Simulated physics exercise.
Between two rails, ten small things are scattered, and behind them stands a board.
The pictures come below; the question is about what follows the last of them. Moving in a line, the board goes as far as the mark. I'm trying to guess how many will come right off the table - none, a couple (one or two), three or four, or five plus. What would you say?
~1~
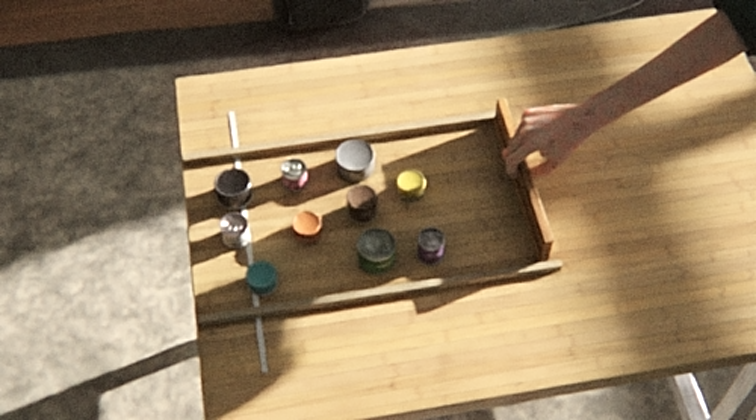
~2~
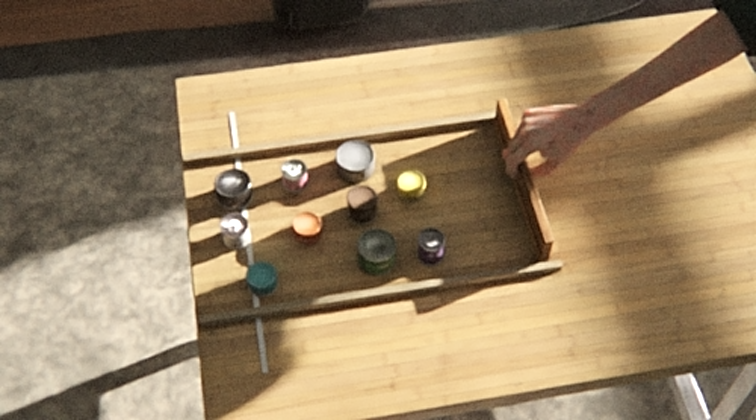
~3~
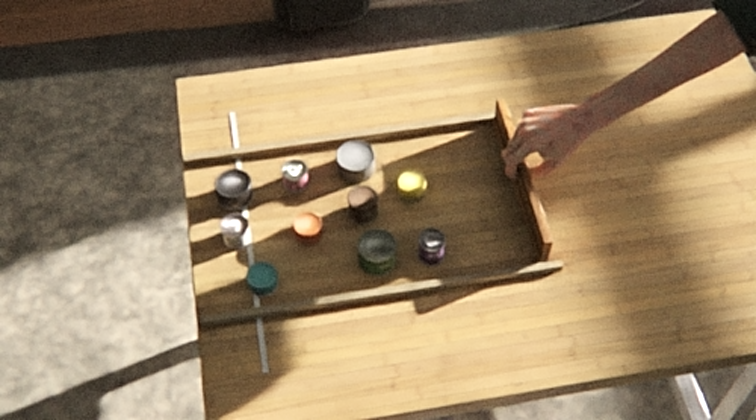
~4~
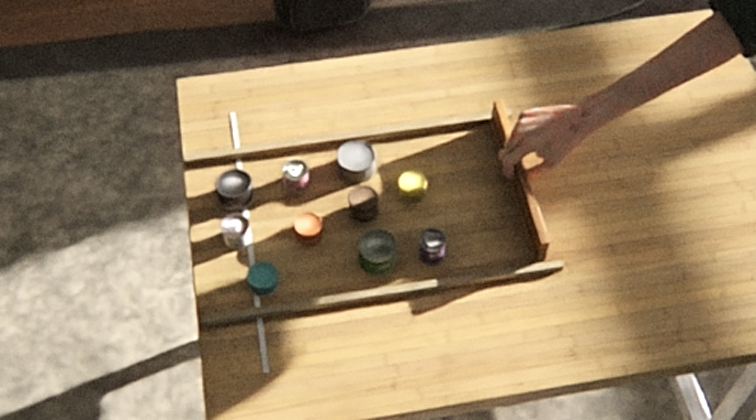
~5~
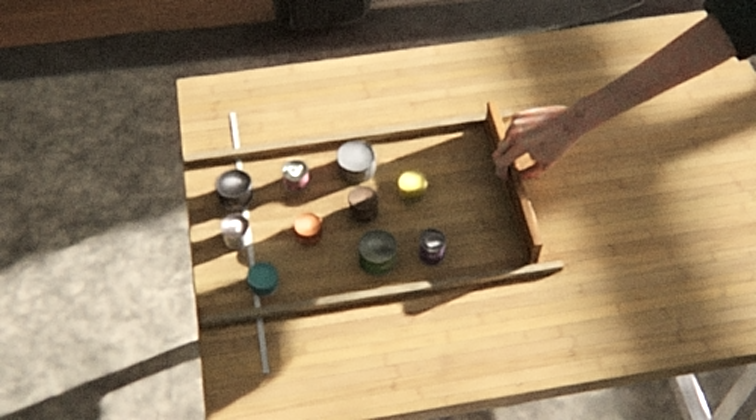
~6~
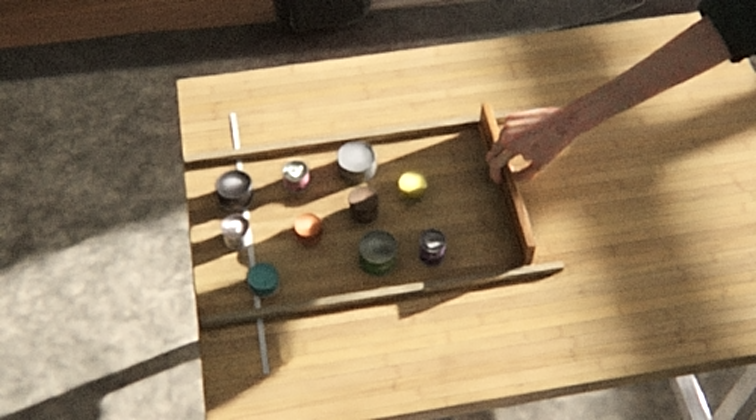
I would say a couple, one or two.
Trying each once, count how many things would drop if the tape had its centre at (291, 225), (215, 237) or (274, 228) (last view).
Respectively 0, 5 and 0.
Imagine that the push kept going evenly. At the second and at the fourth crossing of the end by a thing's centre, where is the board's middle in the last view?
Roughly (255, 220) and then roughly (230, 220).
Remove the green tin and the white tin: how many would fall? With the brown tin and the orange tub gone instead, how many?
Result: 1 in the first case, with 1 in the second.
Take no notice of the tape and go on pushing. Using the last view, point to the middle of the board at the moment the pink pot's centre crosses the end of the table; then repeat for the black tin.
When the pink pot crosses, the middle is near (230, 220); when the black tin crosses, near (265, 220).
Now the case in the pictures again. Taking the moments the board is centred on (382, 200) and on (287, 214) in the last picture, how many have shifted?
At the first spot the count is 5, and at the second it is 10.
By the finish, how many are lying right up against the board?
So the total is 4.
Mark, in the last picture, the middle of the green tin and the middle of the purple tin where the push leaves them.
They end up close to (214, 268) and (241, 282).
A little later, none off yet; white tin at rest near (237, 233); black tin at rest near (235, 190); turquoise tin at rest near (263, 280).
When it is over, the number that fall off is one or two; down, black tin and white tin.
